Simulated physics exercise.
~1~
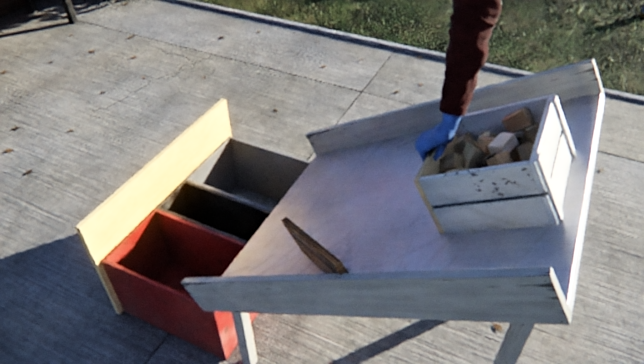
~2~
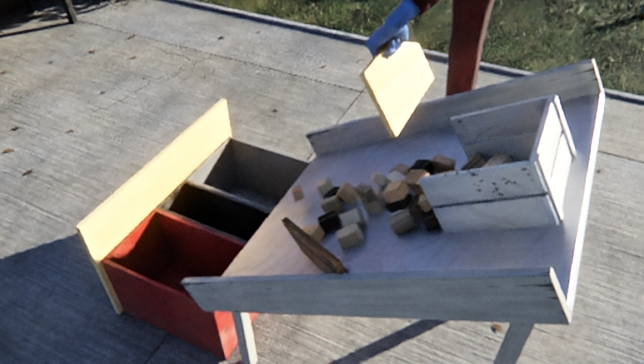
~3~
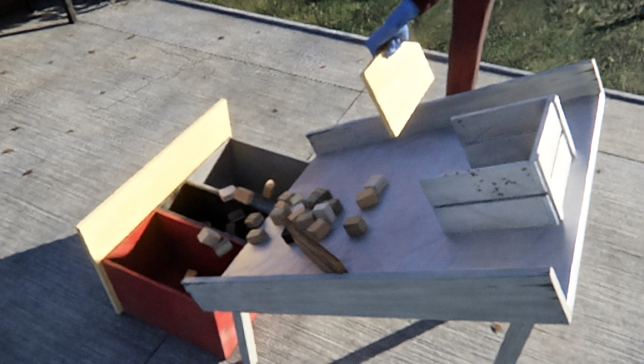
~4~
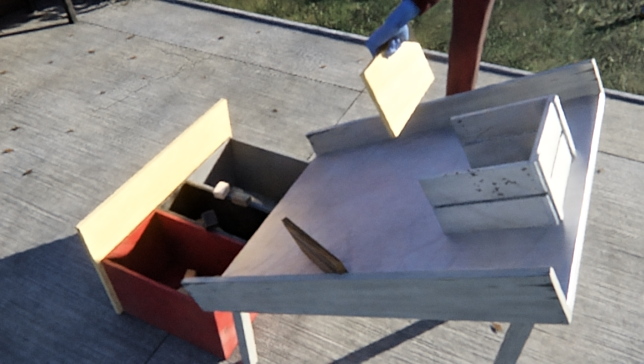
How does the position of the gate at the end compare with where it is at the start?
At the start the gate closes off the downhill side of the white pen. By the end it is up and to the left, held clear of the pen by a blue-gloved hand near the far edge of the table.
Wooden blocks, released by a gloved hand lifting a gate, slide mostly into the black tub.
